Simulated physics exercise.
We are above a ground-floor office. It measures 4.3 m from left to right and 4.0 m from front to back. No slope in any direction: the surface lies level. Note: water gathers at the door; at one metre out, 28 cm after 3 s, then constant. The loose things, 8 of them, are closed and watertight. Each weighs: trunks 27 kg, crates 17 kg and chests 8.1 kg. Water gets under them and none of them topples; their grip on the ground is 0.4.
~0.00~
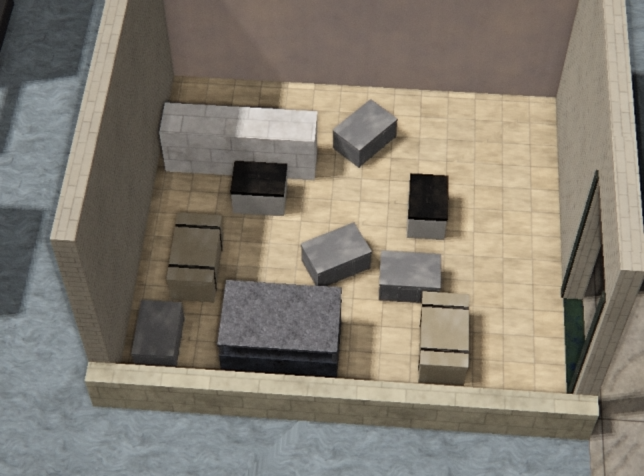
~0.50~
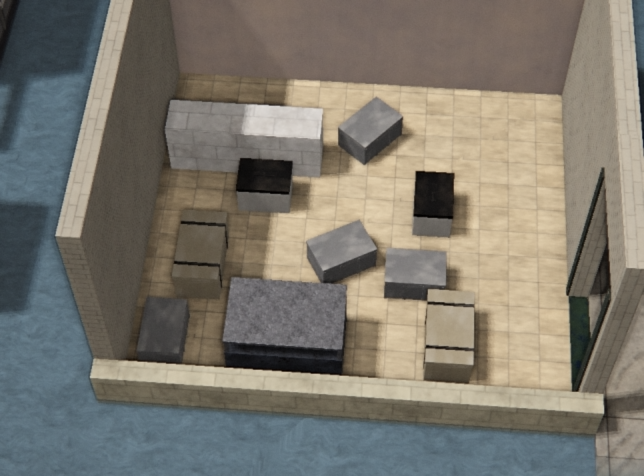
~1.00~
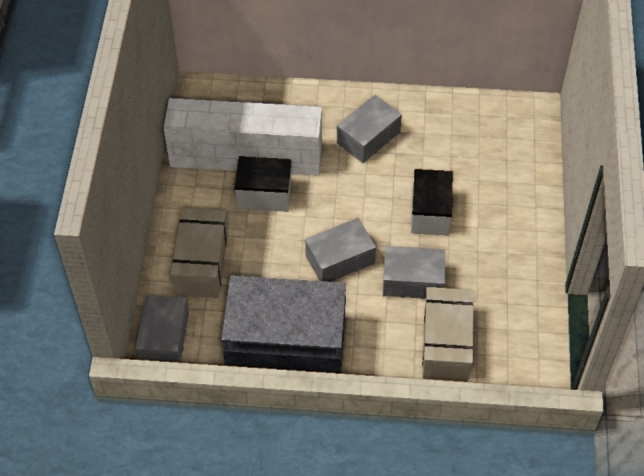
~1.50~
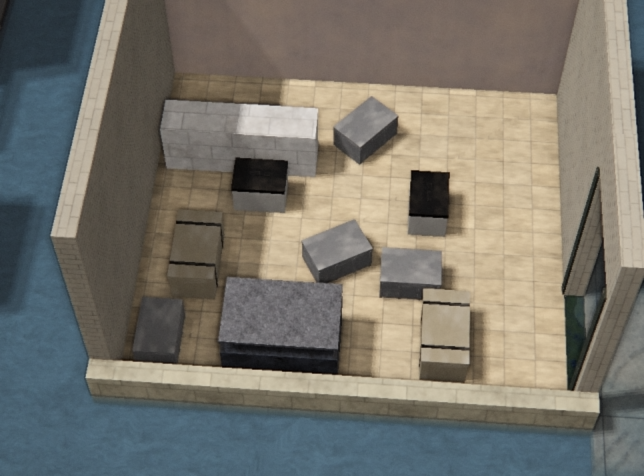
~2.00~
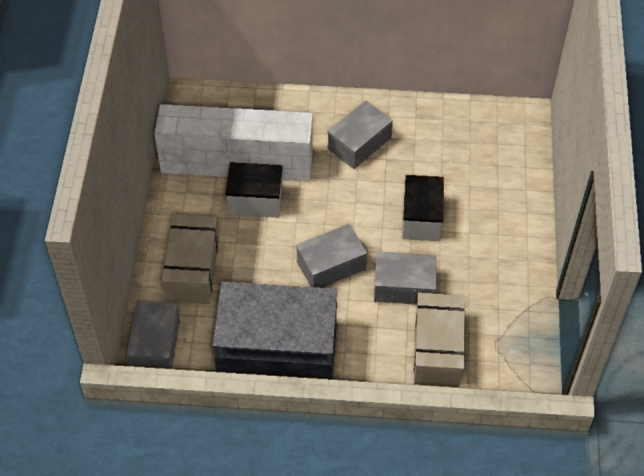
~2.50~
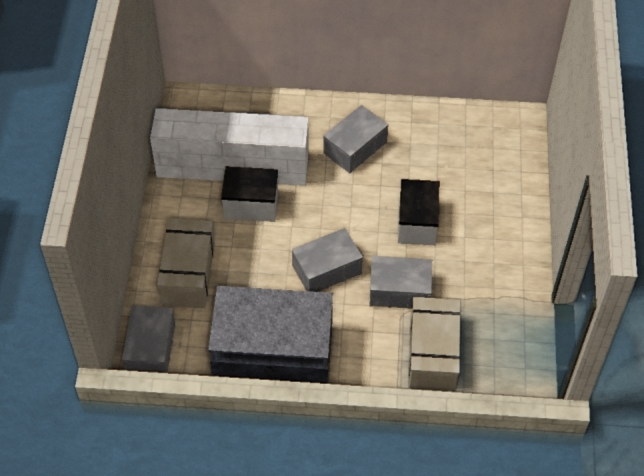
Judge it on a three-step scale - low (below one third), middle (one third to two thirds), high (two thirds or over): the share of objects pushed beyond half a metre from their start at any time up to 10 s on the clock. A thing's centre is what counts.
High.
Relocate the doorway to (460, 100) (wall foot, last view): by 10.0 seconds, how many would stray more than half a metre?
Then 5.
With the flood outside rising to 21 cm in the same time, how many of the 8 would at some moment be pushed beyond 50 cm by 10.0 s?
The answer would then be 6.
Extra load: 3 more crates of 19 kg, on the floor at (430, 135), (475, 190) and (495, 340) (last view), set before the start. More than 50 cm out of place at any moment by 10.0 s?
So, in the order asked, it's too far, not far enough and too far.
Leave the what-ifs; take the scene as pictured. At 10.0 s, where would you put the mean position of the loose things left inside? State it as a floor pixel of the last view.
The centre is close to (274, 230).
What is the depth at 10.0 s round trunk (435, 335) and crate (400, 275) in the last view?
Depth approx. 16 cm / 5 cm.
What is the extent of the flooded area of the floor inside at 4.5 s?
Flooded: Near 9.0 m2.
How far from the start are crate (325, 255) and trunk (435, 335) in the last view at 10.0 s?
Respectively 140 and 200 cm.
After 3.5 s 1 of 8 are over 50 cm from their spots; 0 afloat.
After 4.5 s 2 of 8 are over 50 cm from their spots; 1 afloat.
After 7.0 s 6 of 8 are over 50 cm from their spots; 6 afloat.
After 10.0 s 6 of 8 are over 50 cm from their spots, and 6 have been at some point; 7 afloat.
